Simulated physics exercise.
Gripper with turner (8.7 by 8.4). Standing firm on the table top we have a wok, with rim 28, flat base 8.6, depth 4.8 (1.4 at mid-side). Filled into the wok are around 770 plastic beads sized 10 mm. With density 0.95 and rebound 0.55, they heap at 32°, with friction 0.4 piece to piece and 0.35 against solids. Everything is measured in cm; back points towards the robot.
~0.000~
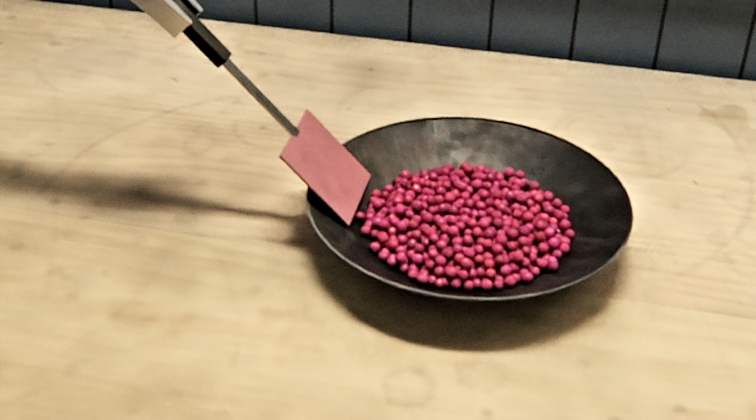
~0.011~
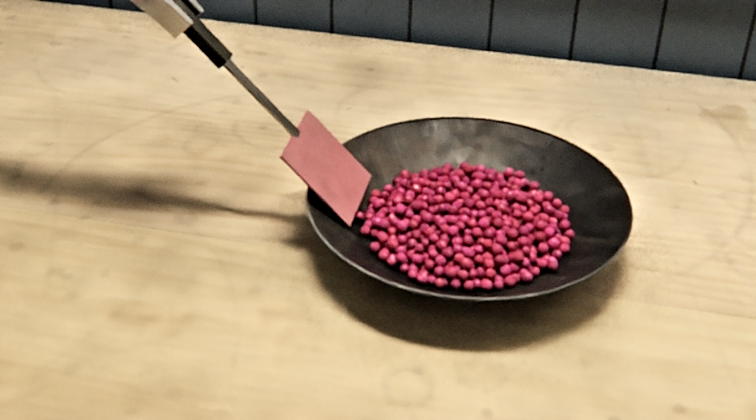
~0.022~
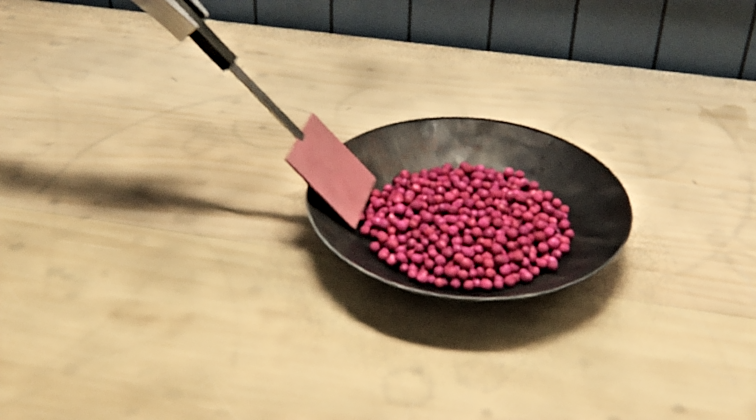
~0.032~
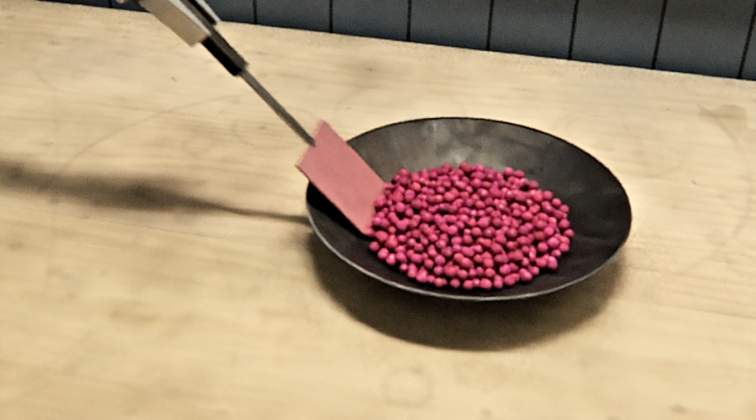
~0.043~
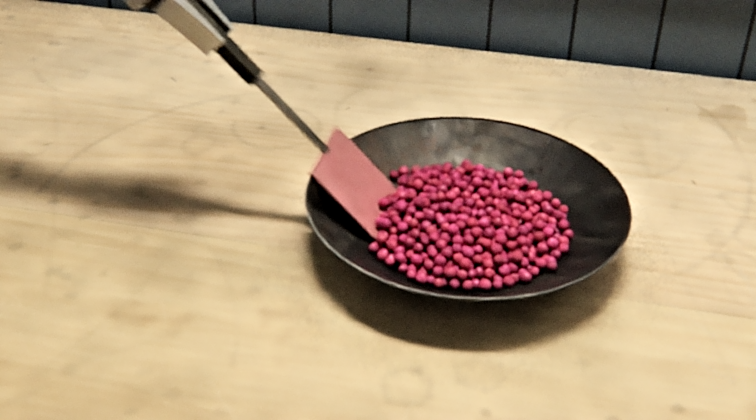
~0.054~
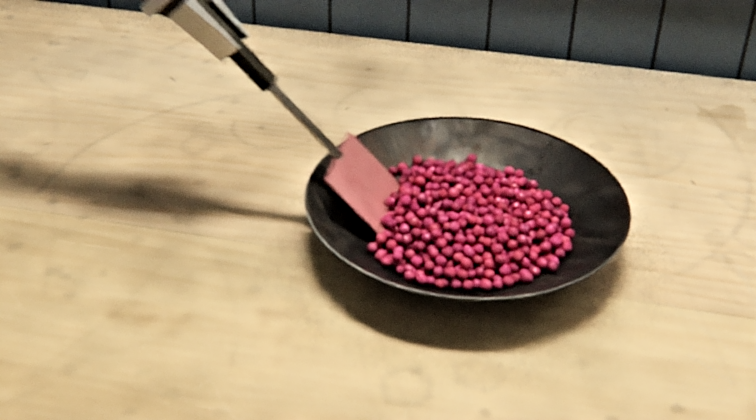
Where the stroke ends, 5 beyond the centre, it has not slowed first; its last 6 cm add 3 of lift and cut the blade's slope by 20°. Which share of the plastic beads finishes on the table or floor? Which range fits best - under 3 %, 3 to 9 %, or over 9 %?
The range that fits: Over 9 %.
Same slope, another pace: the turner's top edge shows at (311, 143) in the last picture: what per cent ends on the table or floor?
Expect some 0 per cent there.
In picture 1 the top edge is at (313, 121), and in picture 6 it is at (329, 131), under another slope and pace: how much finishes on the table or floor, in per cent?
0 %.
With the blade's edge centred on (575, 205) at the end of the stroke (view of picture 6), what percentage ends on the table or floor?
Roughly 40 per cent, I'd say.
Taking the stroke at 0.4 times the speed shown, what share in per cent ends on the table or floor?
That comes to some 0 per cent, roughly.
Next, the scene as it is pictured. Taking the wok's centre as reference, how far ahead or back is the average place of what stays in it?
4.5 cm ahead.
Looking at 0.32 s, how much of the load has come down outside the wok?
Some 10 per cent of the load.
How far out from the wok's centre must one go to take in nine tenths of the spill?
Radial distance: Approx. 55 cm.
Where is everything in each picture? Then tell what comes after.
Turner top edge at (293, 132), sloping 46°; upper third of the load around (466, 215), from x 360 to 570, top at y 165; 767 in the wok, in the first picture.
Turner top edge at (294, 132), sloping 46°; upper third of the load around (466, 215), from x 360 to 570, top at y 165, in the second picture.
Turner top edge at (299, 135), sloping 46°; upper third of the load around (466, 215), from x 360 to 570, top at y 165, in the third picture.
Turner top edge at (310, 142), sloping 46°; upper third of the load around (464, 215), from x 360 to 570, top at y 165, in the fourth picture.
Turner top edge at (324, 149), sloping 46°; upper third of the load around (462, 212), from x 365 to 570, top at y 165, in the fifth picture.
Turner top edge at (338, 155), sloping 46°; upper third of the load around (463, 211), from x 370 to 570, top at y 160; 767 in the wok, in the sixth picture.
After 0.08 s, sloping 46°, highest piece 6 above the table; 767 in the wok.
After 0.11 s, sloping 40°, highest piece 7 above the table; 767 in the wok.
After 0.32 s, sloping 26°, highest piece 7 above the table; 659 in the wok, 74 on the table or floor, 34 on the blade or in flight.
After 1.37 s, sloping 26°, highest piece 5 above the table; 654 in the wok, 113 on the table or floor.
At rest, 654 in the wok, 113 on the table or floor. That is 15 % on the table or floor.
